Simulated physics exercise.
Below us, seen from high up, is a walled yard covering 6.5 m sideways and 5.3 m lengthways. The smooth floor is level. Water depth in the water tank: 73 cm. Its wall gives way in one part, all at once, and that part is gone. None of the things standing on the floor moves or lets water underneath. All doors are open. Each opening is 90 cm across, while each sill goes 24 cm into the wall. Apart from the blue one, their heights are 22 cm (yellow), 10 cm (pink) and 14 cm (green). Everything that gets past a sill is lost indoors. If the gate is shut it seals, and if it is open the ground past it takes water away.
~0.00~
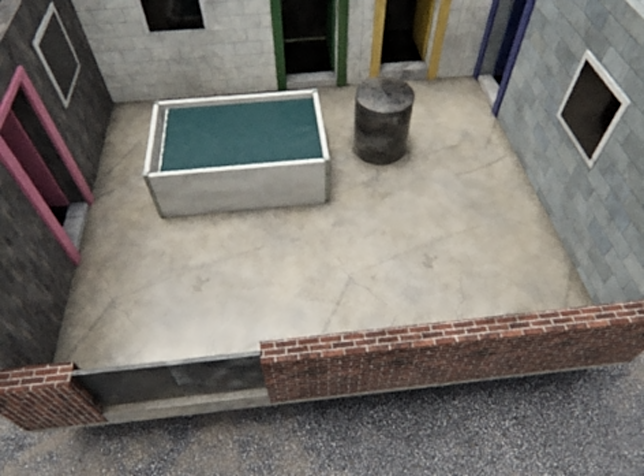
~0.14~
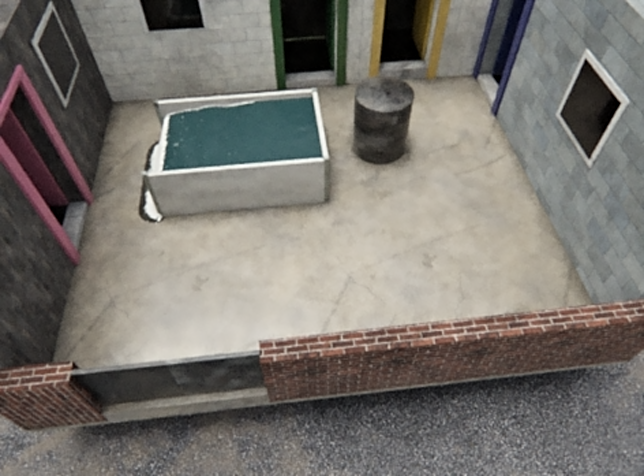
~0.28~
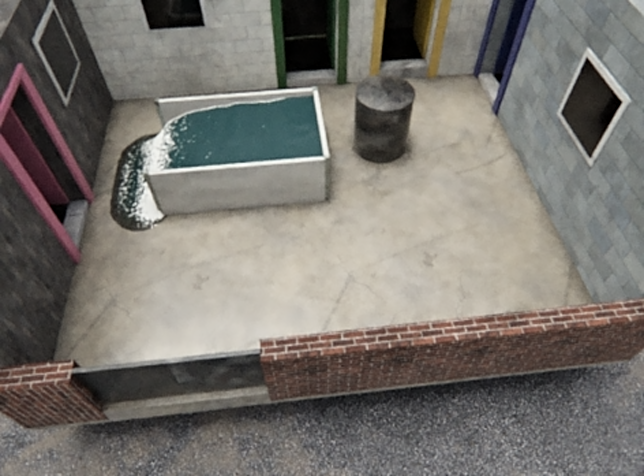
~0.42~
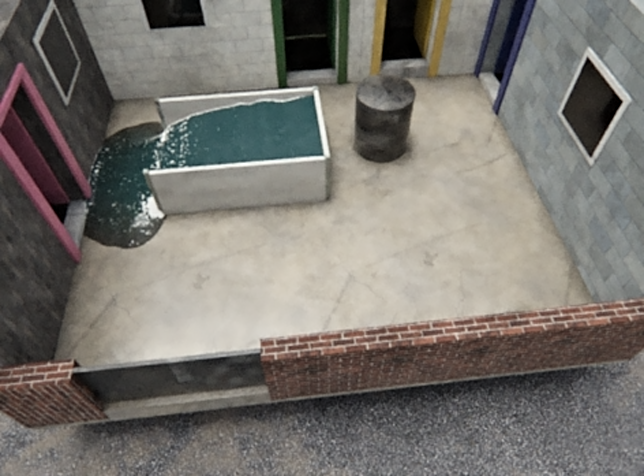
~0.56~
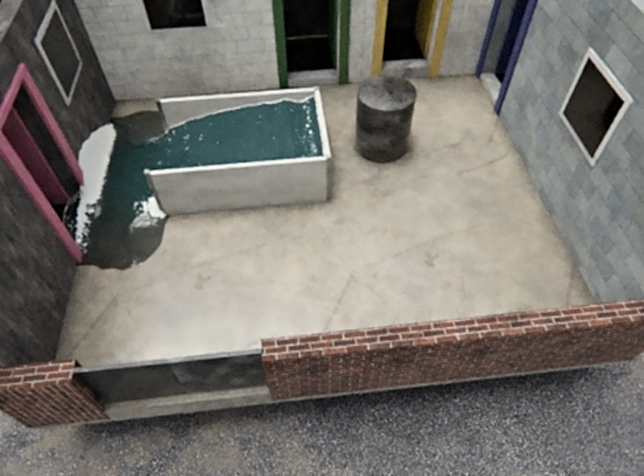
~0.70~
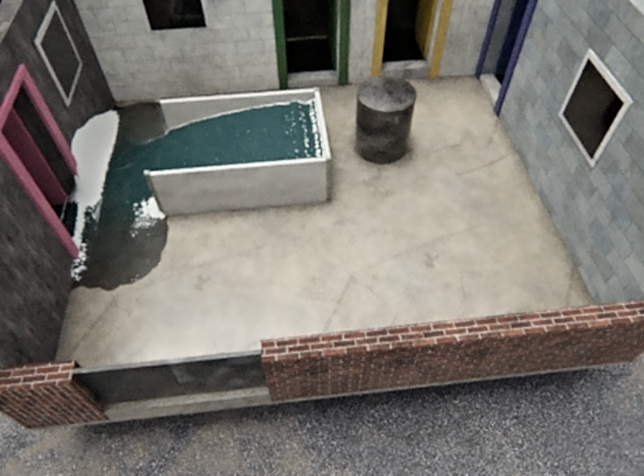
Water sits still in a pale rectangular tank inside a walled yard, then bursts through the tank's open left end in a foaming rush. It spreads across the floor to the left wall, splashes white against it by the pink doorway, and creeps toward the viewer as the tank's level drops.
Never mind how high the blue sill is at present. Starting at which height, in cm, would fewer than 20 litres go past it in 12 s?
Starting at roughly 17 cm.
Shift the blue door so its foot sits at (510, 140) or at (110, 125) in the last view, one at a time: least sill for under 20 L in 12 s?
You'd want about 7.0 cm there first, then about 27 cm.
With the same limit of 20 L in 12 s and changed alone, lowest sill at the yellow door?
Roughly 5.5 cm at the yellow door.
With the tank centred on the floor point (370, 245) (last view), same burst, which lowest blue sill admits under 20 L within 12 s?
About 11.5 cm.
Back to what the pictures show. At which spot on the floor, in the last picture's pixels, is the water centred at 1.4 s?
Around (191, 171).
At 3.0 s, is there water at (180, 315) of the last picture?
At that moment it's submerged.
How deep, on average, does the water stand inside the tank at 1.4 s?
The average depth is some 39 cm.
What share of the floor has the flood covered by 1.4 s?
Approximately 15 % of it.
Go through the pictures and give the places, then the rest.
In the first frame, still water, 73 cm deep, in the water tank at (238, 134); the blue door at (501, 42) is dry.
In the second frame, the front is at (147, 214), 0.2 m from the gap at (164, 166); 0.3 m2 of floor is wet, 73 cm left at the back.
In the third frame, the front is at (118, 188), 0.7 m from the gap at (165, 166); 1.1 m2 of floor is wet, 73 cm left at the back.
In the fourth frame, the gap is at (166, 166), the front 1.1 m out at (105, 143); the back of the water tank holds 73 cm.
In the fifth frame, water pours out at (167, 167) and has run 1.3 m, to (65, 228); about 11 cm deep outside, 68 cm at the back.
In the sixth frame, water pours out at (167, 169) and has run 1.5 m, to (74, 282); about 12 cm deep outside, 61 cm at the back; 5.5 m in a straight line remain to the blue door at (503, 41).
After 1.4 s water covers 15 % of the floor, deepest (54 cm) near (115, 103); it has not reached the blue door.
After 3.0 s water covers 45 % of the floor, deepest (33 cm) near (115, 103); it has not reached the blue door.
After 12.0 s water covers 100 % of the floor, deepest (8 cm) near (260, 373); 7 cm at the blue door, 118 litres in over its 10 cm sill.
At the blue door as built, the water arrived by 3.5 s and peaked near 21 cm at 4.4 s.
Run again over the same 12 s with other heights there, 39 litres in over 15 cm, 7 litres over 20.5 cm. The limit of 20 litres is kept from about 17 cm up.
